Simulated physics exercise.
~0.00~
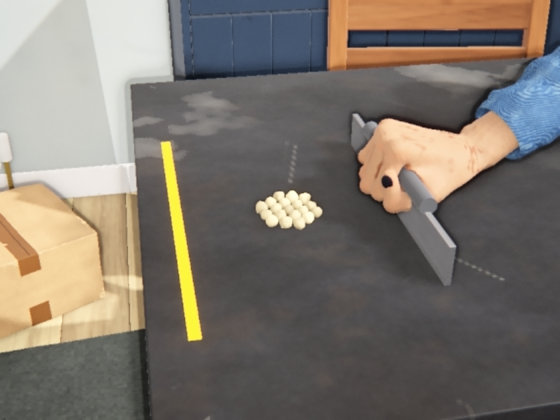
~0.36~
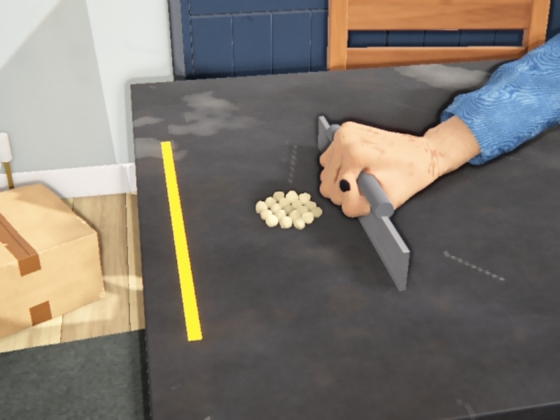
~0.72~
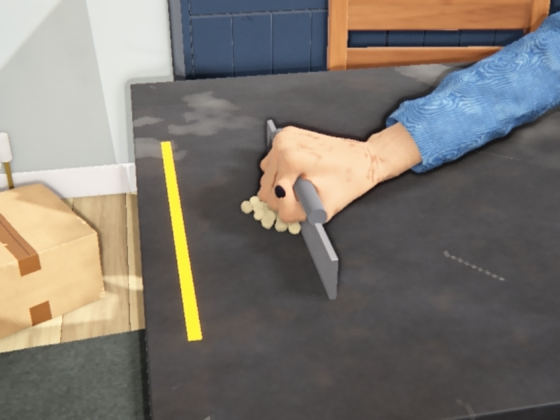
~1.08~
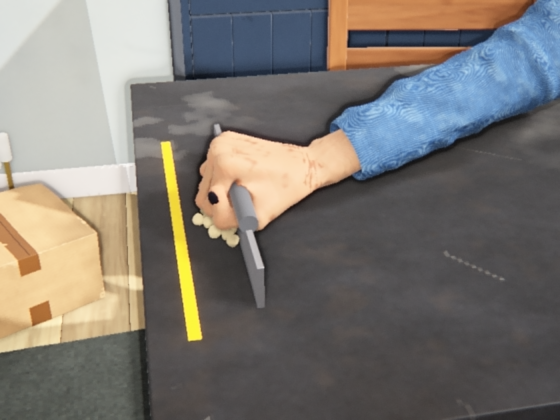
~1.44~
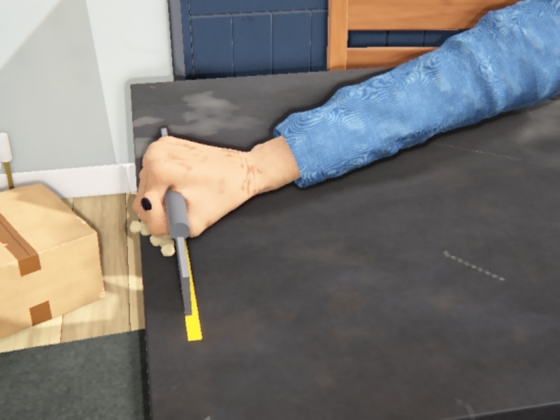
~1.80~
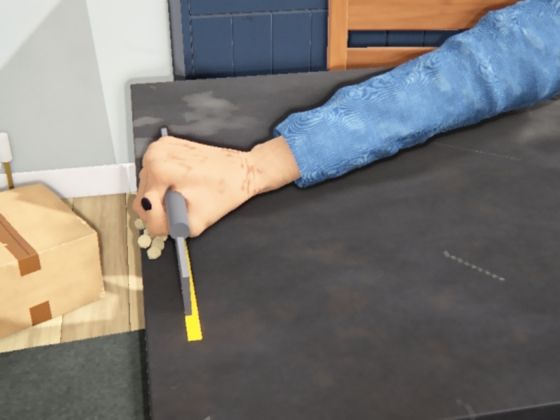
A hand in a blue denim-like sleeve, reaching in from the upper right, grips a flat grey scraper on a dark tabletop seen from above at an angle. A small heap of cream-coloured, round bits lies to its left, with a strip of yellow tape beyond, near the table's left edge; a cardboard box sits on the wooden floor at far left. The hand slides the scraper left until it meets the heap, then pushes the bits toward the tape. The scraper stops on the tape, and the bits shift slightly farther, a few ending over the edge.
